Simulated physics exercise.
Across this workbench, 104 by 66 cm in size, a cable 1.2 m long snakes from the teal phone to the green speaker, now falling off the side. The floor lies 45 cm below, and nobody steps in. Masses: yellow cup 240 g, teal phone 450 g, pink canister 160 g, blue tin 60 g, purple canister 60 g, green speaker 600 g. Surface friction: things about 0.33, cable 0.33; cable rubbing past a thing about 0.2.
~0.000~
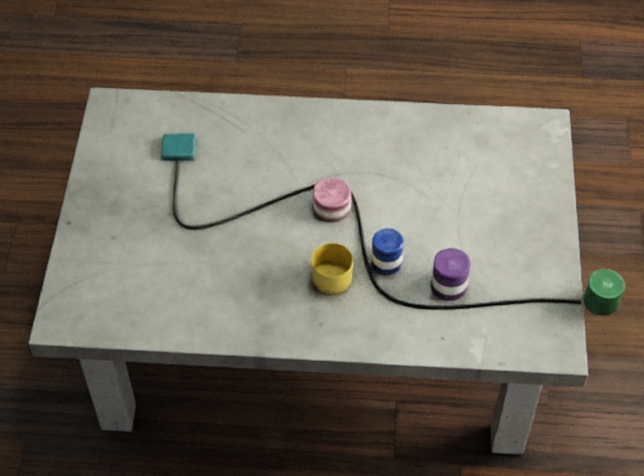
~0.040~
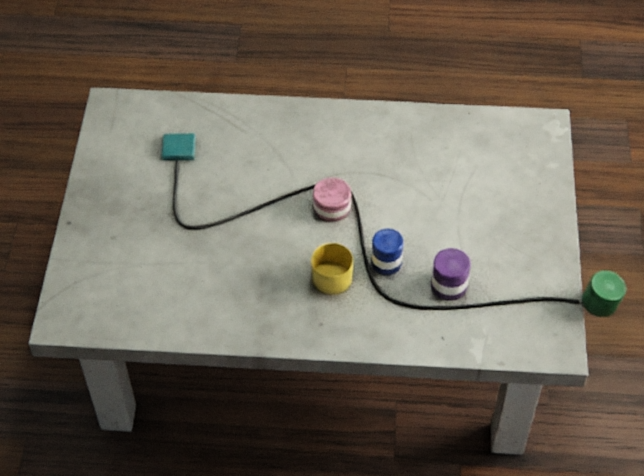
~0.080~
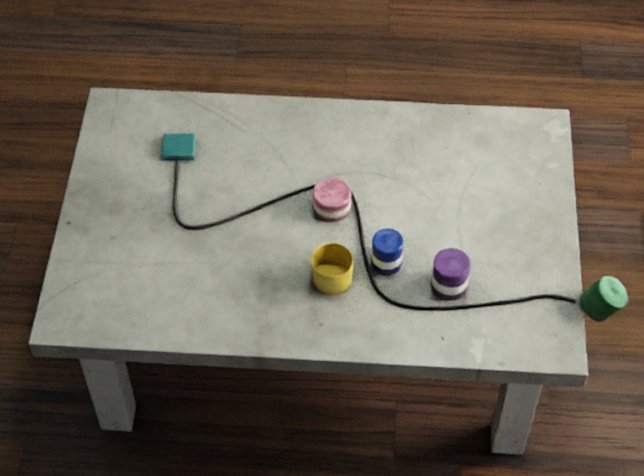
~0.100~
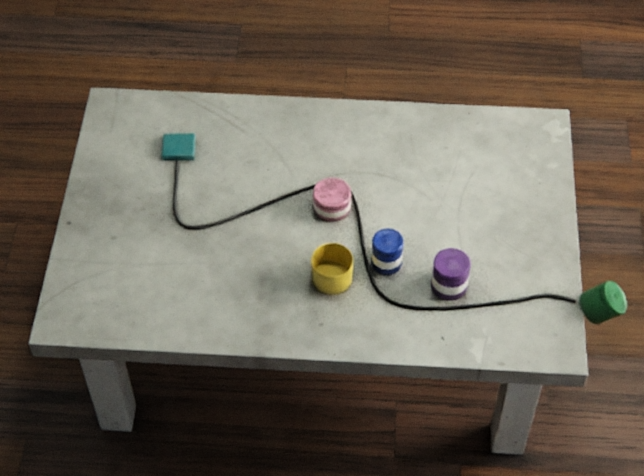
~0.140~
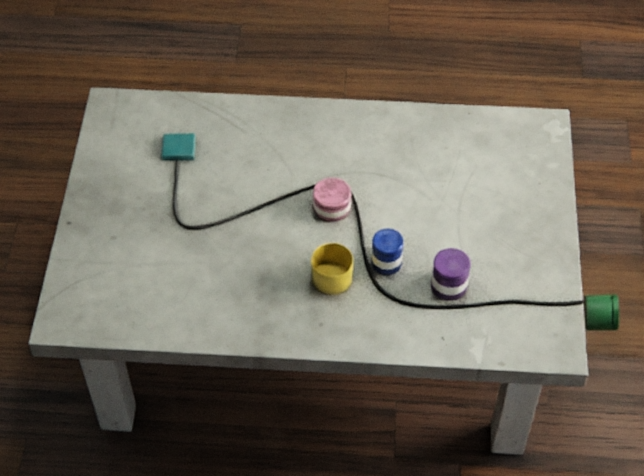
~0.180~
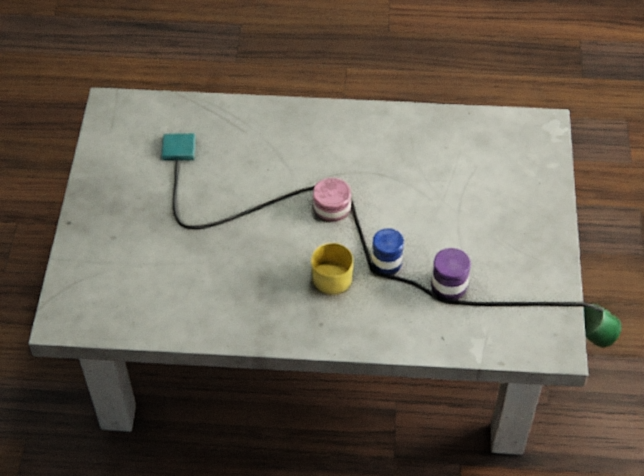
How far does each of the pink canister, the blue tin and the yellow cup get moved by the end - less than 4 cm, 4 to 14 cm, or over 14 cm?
The pink canister moves 4 to 14 cm, the blue tin moves over 14 cm, the yellow cup moves less than 4 cm.
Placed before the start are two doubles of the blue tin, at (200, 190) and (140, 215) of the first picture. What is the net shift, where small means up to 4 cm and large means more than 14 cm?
In order they come out high and low.
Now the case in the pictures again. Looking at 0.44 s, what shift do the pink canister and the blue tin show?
Pink canister: 6 cm; blue tin: 20 cm.
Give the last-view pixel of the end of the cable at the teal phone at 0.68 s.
(218, 156), give or take.
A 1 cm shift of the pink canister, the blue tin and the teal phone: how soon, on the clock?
Roughly: Pink canister at 0.34 s, blue tin at 0.22 s, teal phone at 0.36 s.
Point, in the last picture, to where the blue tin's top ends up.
Around (503, 158).
By 0.4 s, the cable's tail end at (212, 157); blue tin 19 cm off its start, pink canister 6 cm off its start, purple canister 21 cm off its start.
By 0.7 s, the cable's tail end at (218, 156); blue tin 31 cm off its start, pink canister 7 cm off its start, purple canister 42 cm off its start.
By 0.9 s, the cable's tail end at (218, 156); blue tin 31 cm off its start at (503, 158), pink canister 7 cm off its start at (316, 219), purple canister 46 cm off its start at (558, 107).
By 1.2 s, the cable's tail end at (218, 156); blue tin 31 cm off its start, pink canister 7 cm off its start, purple canister 46 cm off its start.
By 2.4 s, the cable's tail end at (218, 156); blue tin 31 cm off its start at (503, 158), pink canister 7 cm off its start at (316, 219), yellow cup 0 cm off its start at (332, 260), purple canister 46 cm off its start at (558, 107).
